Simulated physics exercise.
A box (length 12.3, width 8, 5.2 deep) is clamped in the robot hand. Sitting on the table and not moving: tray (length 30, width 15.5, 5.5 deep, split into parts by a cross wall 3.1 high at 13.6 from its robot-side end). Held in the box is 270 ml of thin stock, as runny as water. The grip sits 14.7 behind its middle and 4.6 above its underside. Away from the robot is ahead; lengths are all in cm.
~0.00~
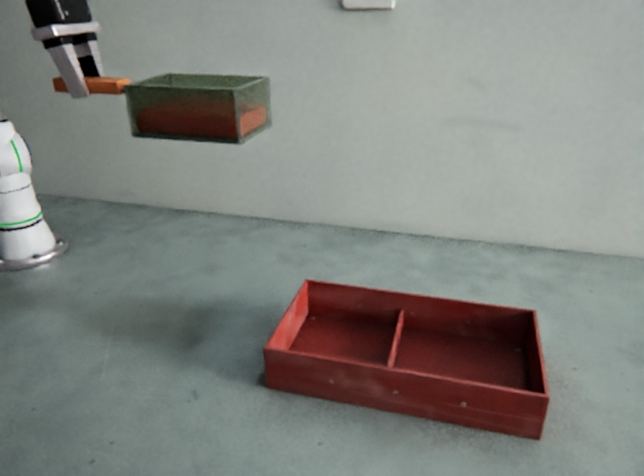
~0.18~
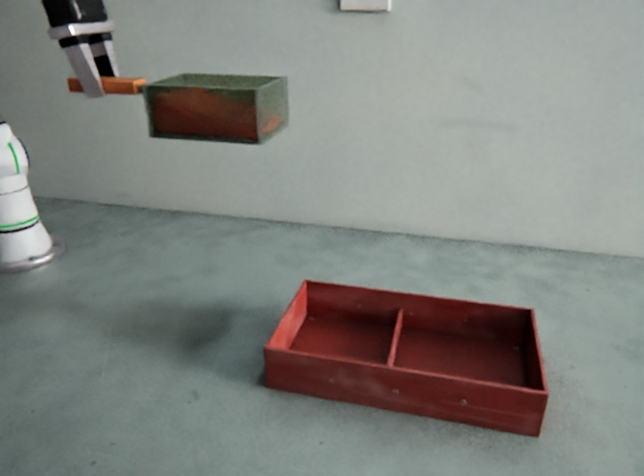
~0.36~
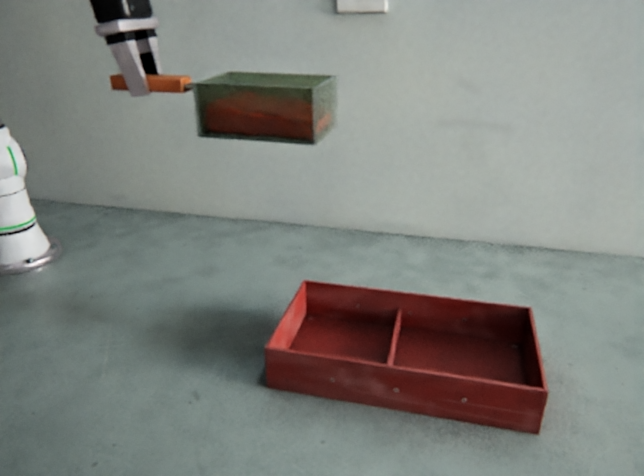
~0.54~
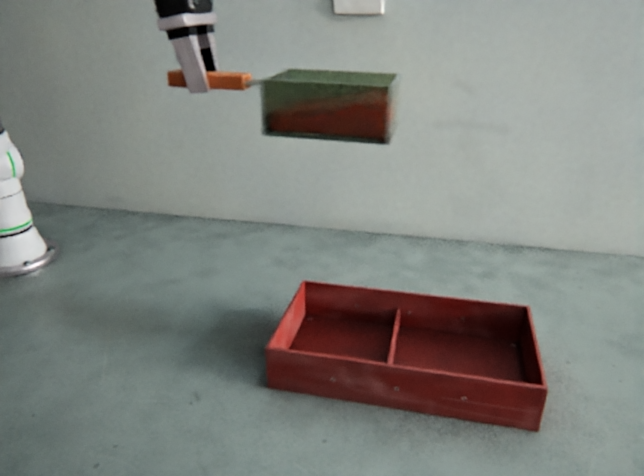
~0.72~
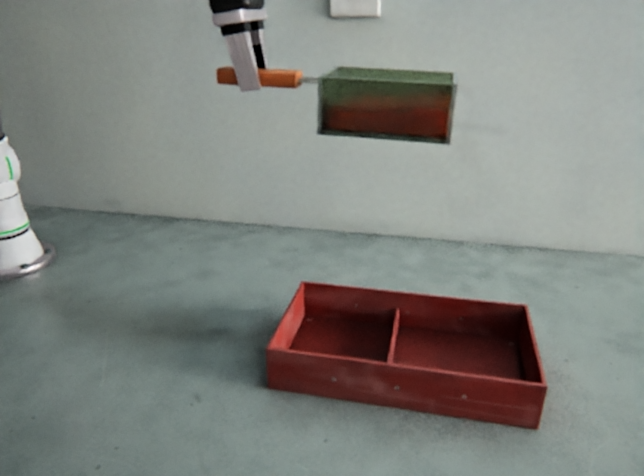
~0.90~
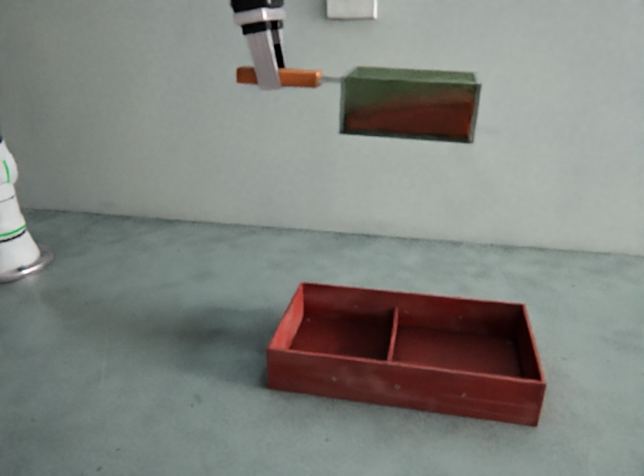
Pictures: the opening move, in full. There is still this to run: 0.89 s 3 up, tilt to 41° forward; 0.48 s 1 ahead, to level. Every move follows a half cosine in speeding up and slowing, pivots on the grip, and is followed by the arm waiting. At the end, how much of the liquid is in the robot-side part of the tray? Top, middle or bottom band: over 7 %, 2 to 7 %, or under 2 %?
Bottom band.
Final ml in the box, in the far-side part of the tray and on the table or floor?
About 200 ml, 70 ml, 5 ml.
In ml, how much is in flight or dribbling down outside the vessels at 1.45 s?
Roughly 5 ml.
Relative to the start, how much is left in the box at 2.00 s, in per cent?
75 %.
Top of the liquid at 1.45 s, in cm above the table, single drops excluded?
Up to some 29 cm.
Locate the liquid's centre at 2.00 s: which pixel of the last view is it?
Approximate centre pixel: (426, 203).
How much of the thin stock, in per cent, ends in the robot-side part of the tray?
I reckon close to 0 in a hundred.
By 1.45 s, tilted 28° forward, liquid up to 30 above the table; 260 ml in the box, 5 ml in the air or running down outside.
By 2.00 s, tilted 25° forward, liquid up to 102 above the table; 195 ml in the box, 60 ml in the far-side part, 10 ml in the air or running down outside.
By 2.47 s, level, liquid up to 97 above the table; 195 ml in the box, 65 ml in the far-side part, 5 ml on the table or floor.
By 3.27 s, level, liquid up to 36 above the table; 195 ml in the box, 65 ml in the far-side part, 5 ml on the table or floor.
Final state, 195 ml in the box, 65 ml in the far-side part, 5 ml on the table or floor. That is 0 % in the robot-side part of the tray.
